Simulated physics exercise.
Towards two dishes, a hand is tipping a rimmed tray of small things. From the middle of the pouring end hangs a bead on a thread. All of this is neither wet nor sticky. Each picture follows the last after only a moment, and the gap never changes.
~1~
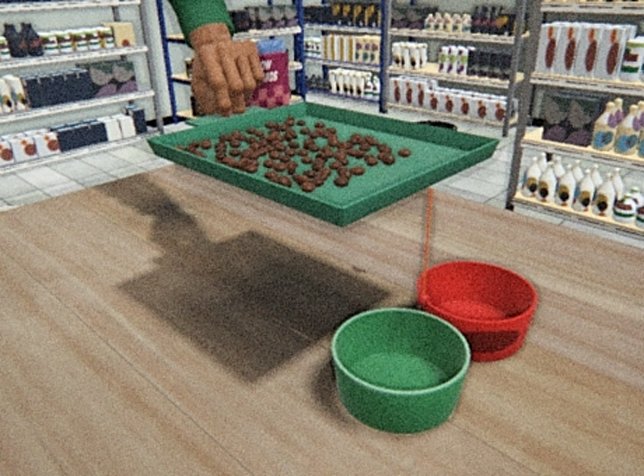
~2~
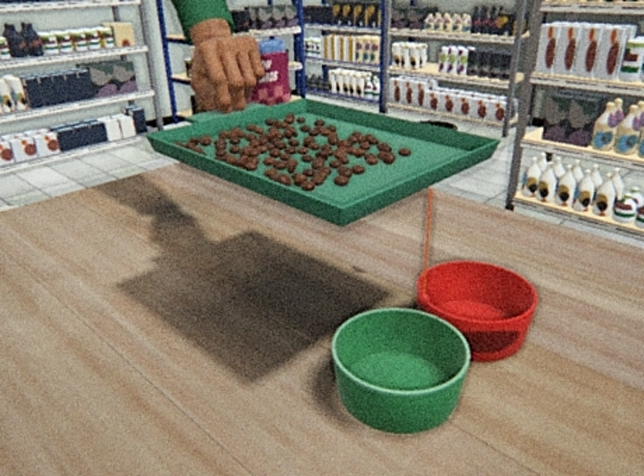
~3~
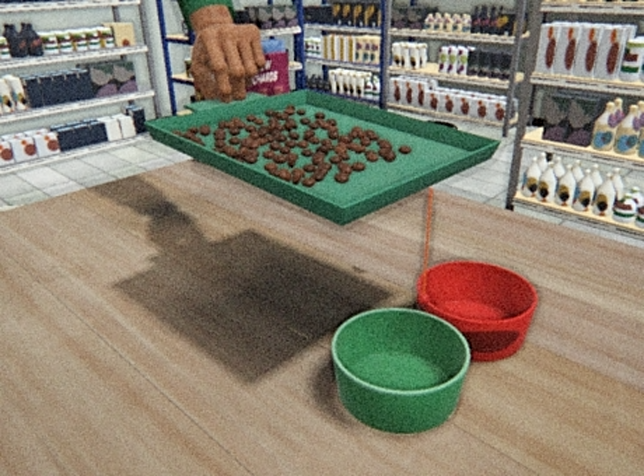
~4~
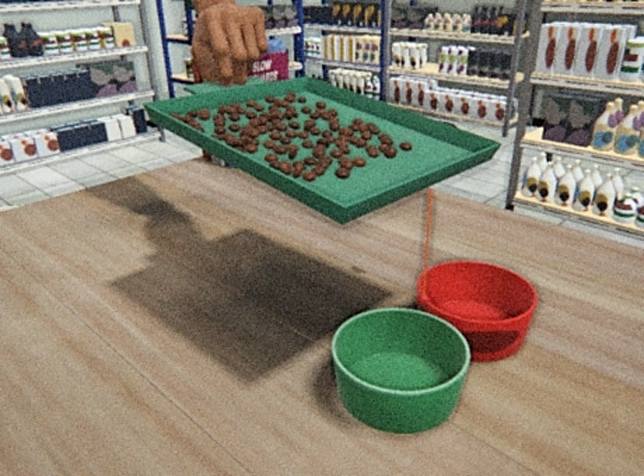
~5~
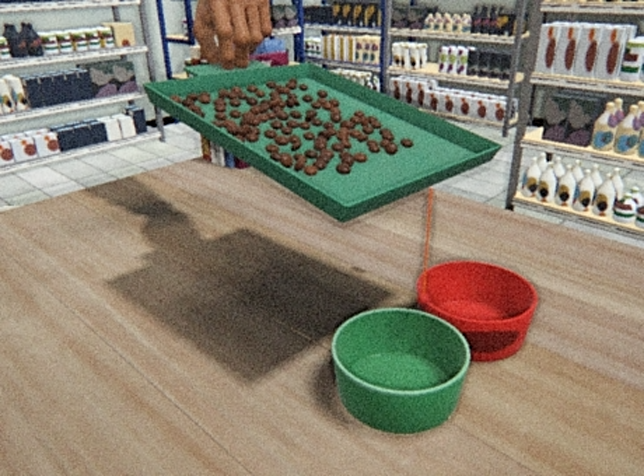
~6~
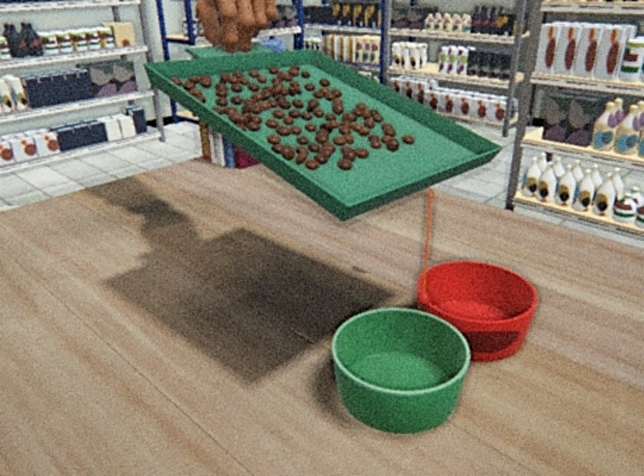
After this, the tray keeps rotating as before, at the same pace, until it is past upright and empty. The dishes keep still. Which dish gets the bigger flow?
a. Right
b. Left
(a) Right.
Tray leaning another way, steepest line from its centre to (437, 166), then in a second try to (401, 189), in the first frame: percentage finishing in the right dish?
In order, 80 in a hundred and 10 in a hundred.
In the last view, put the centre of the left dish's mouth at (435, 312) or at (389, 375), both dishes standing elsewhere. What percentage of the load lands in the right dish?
You'd get 20 in a hundred the first time and 60 in a hundred the second.
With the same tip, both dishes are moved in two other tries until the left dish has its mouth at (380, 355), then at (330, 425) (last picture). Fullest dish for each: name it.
Place 1 - the dish at right; place 2 - the dish at right.
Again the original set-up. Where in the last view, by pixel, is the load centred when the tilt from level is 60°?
Look close to (442, 166) in the last picture.
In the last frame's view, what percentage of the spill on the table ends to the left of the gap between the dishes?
Close to 0 %.
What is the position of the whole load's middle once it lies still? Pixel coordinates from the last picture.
Somewhere close to (481, 340) in the last picture.
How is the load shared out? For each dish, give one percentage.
Near 20 in a hundred for the left dish; near 50 for the right dish.
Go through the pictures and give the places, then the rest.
Corners of the pouring end at (342, 204) and (493, 140), level; middle of the load at (291, 153), flat chocolate drops; left dish at (456, 397); right dish at (527, 329); bead on its thread at (423, 299), in the first picture.
Corners of the pouring end at (342, 204) and (493, 140), level; middle of the load at (291, 151), in the second picture.
Corners of the pouring end at (343, 203) and (494, 141), tipped barely, lowest at the right corner; middle of the load at (291, 144), in the third picture.
Corners of the pouring end at (345, 202) and (495, 142), tipped a little, lowest at the right corner; middle of the load at (291, 134), in the fourth picture.
Corners of the pouring end at (346, 201) and (496, 144), tipped a little, lowest at the right corner; middle of the load at (293, 124), in the fifth picture.
Corners of the pouring end at (348, 200) and (496, 146), tipped clearly, lowest at the right corner; middle of the load at (295, 114); left dish at (456, 397); right dish at (527, 329), in the sixth picture.
Soon, tray tipped steeply; most on the tray; a small part in the air.
A while on, tray tipped right over; about a third on the tray; a small part in the left dish; about a quarter in the right dish; a small part outside both; about a quarter in the air.
Towards the end, tray tipped past a quarter turn; about a quarter in the left dish; about half in the right dish; about a quarter outside both.
Finally, tray tipped past a quarter turn; about a quarter in the left dish; about half in the right dish; about a quarter outside both.
